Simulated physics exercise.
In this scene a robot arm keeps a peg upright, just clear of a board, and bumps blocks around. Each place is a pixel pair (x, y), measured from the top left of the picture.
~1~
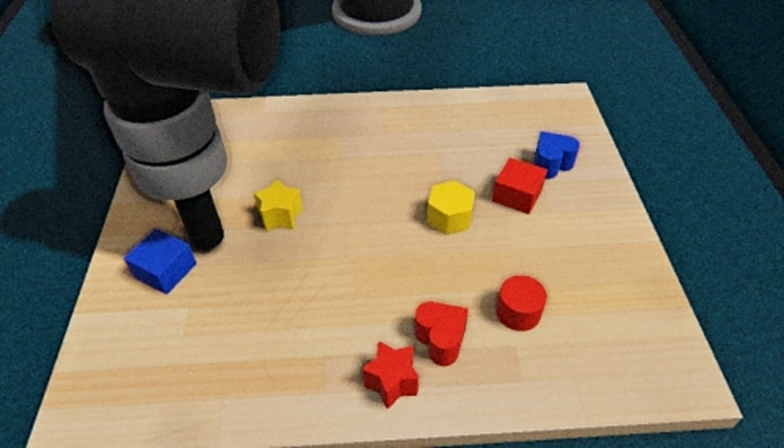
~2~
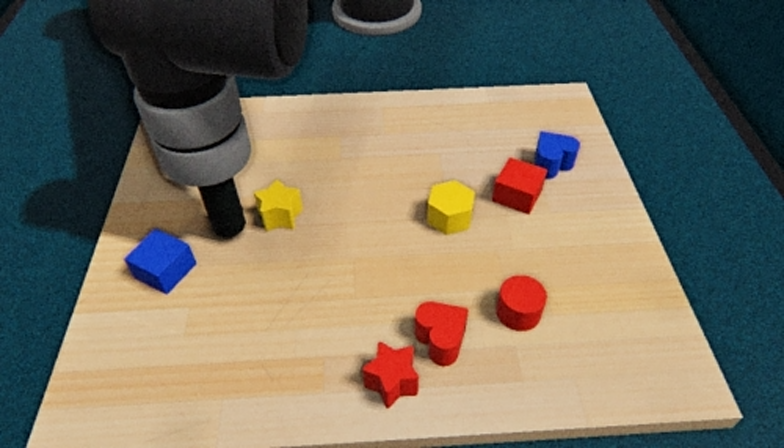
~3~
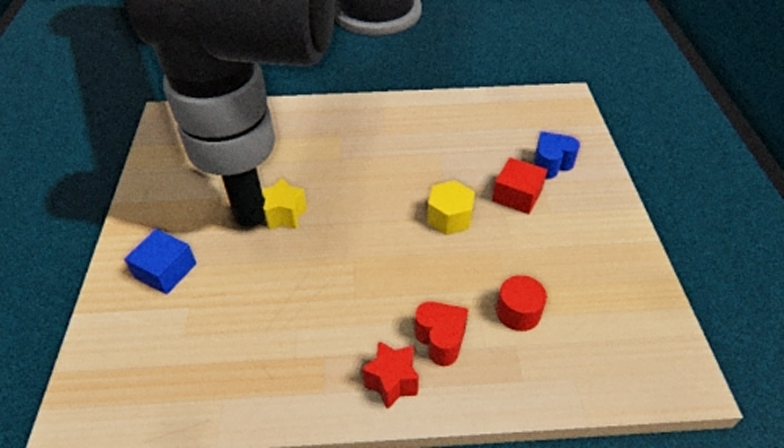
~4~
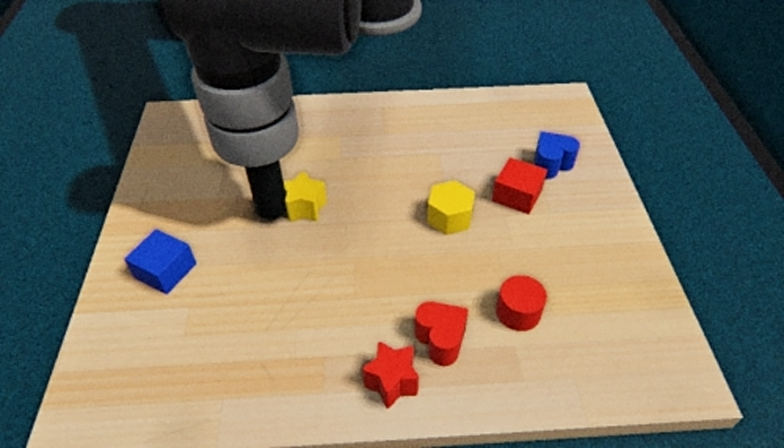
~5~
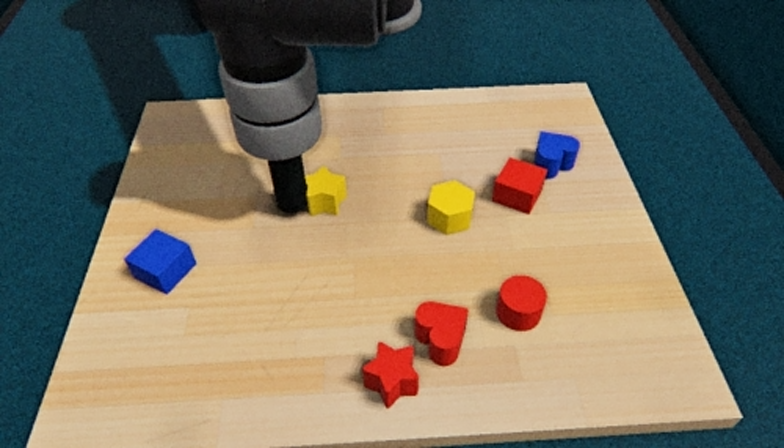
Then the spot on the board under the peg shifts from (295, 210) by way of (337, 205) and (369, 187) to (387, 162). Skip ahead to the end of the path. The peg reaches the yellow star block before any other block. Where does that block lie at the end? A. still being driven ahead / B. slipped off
Letter B.
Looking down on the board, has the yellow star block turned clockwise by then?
Yes - that is the case.
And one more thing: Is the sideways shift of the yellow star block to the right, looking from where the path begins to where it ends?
Yes.
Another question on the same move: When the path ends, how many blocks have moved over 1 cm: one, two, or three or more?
Going by the path, one block will move.
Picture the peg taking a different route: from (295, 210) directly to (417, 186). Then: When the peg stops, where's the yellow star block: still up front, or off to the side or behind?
Still in front.
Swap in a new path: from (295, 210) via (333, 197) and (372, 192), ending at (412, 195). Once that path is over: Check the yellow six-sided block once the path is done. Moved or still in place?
That block stays.
The first path, step by step. One third of the way, peg at (336, 198); yellow star block at (365, 176).
Two thirds of the way, peg at (369, 179); yellow star block at (400, 163).
At the end, peg at (387, 155); yellow star block at (411, 156), turned 55° clockwise; yellow six-sided block not moved.
